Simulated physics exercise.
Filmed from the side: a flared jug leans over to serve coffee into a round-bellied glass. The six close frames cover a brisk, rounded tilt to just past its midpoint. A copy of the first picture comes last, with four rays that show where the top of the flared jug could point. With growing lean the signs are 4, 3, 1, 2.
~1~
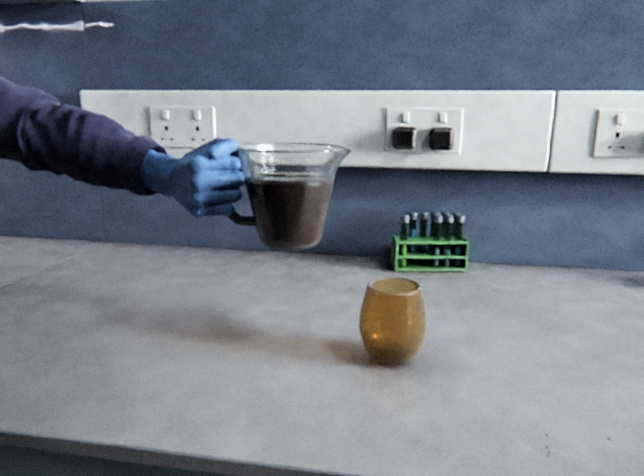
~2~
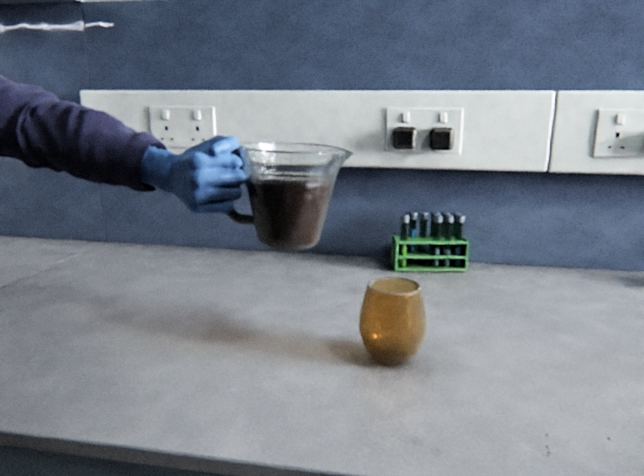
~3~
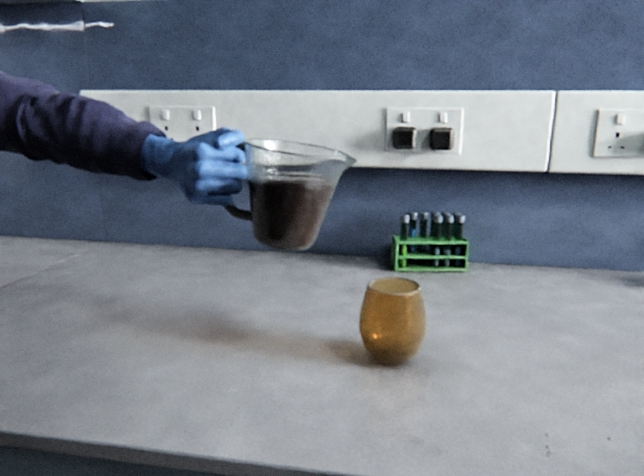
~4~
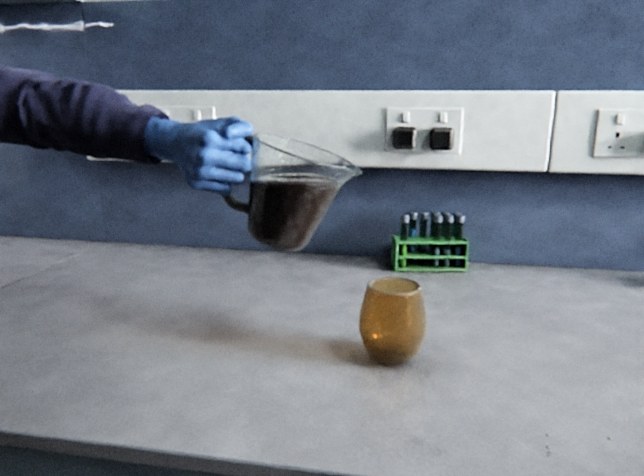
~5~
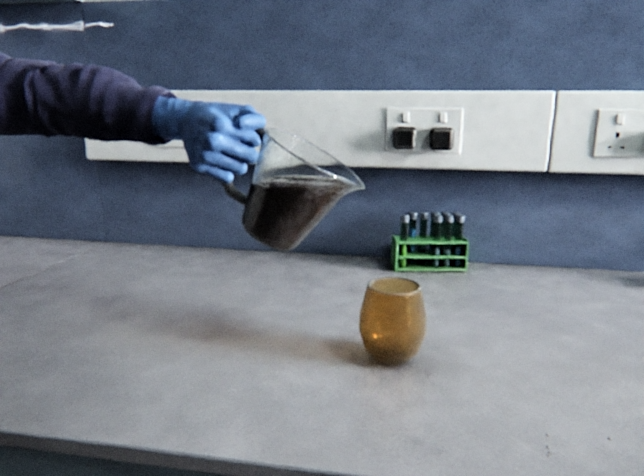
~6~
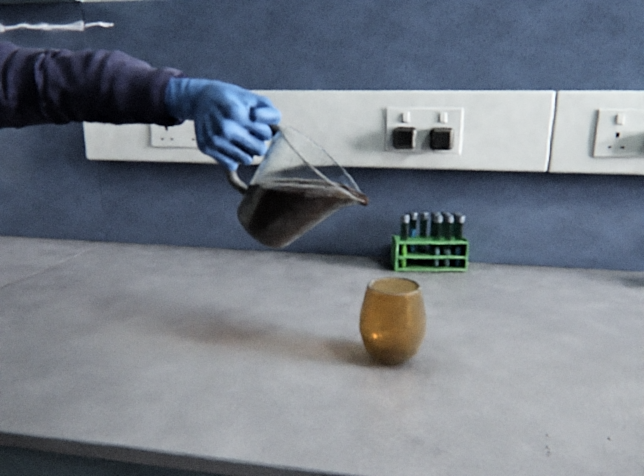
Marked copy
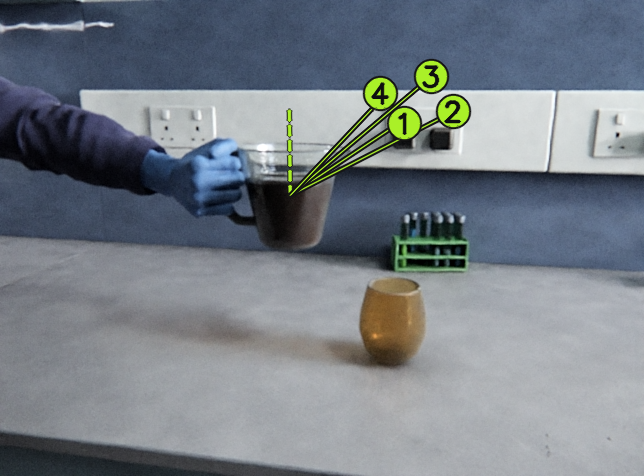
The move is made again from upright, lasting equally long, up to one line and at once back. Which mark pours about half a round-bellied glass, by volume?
1 beats the others.
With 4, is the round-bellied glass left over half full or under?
Under.
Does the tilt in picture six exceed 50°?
No.
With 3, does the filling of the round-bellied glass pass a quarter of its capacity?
Yes.
On the marked copy, 1 at (388, 130); 2 at (438, 119); 3 at (418, 87); 4 at (371, 109).
If 1 is chosen, the round-bellied glass ends with about 53 % of what it can hold.
If 2 is chosen, the round-bellied glass ends with about 66 % of what it can hold; 5 % of the coffee is spilt.
If 3 is chosen, the round-bellied glass ends with about 35 % of what it can hold.
If 4 is chosen, the round-bellied glass ends with about 21 % of what it can hold.
